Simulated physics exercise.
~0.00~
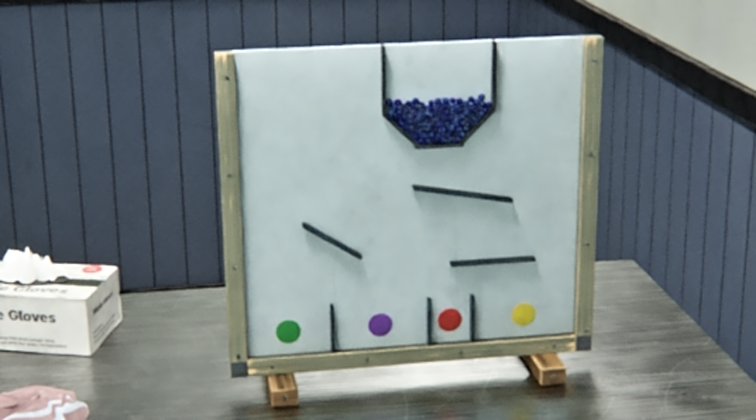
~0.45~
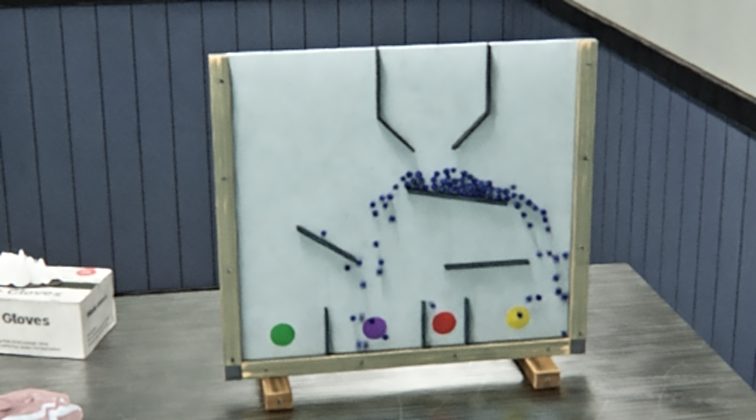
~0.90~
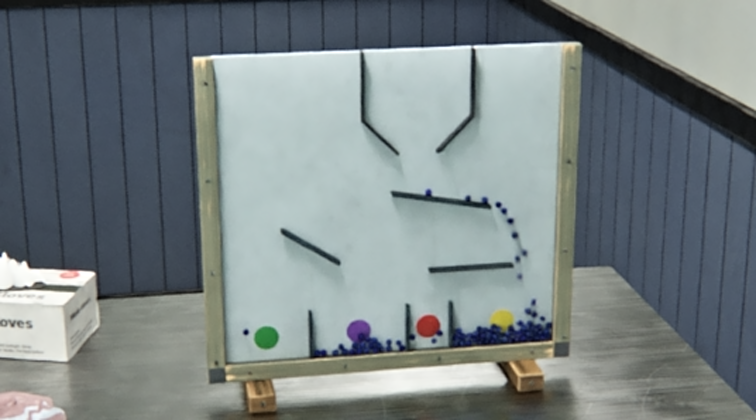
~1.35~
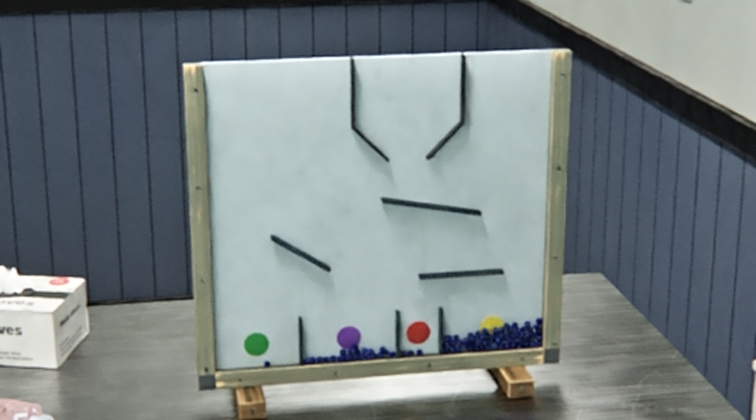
On a tabletop display board, dark blue beads dropping from a hopper, spilling off ledges and settling mostly in the yellow-dotted bin.
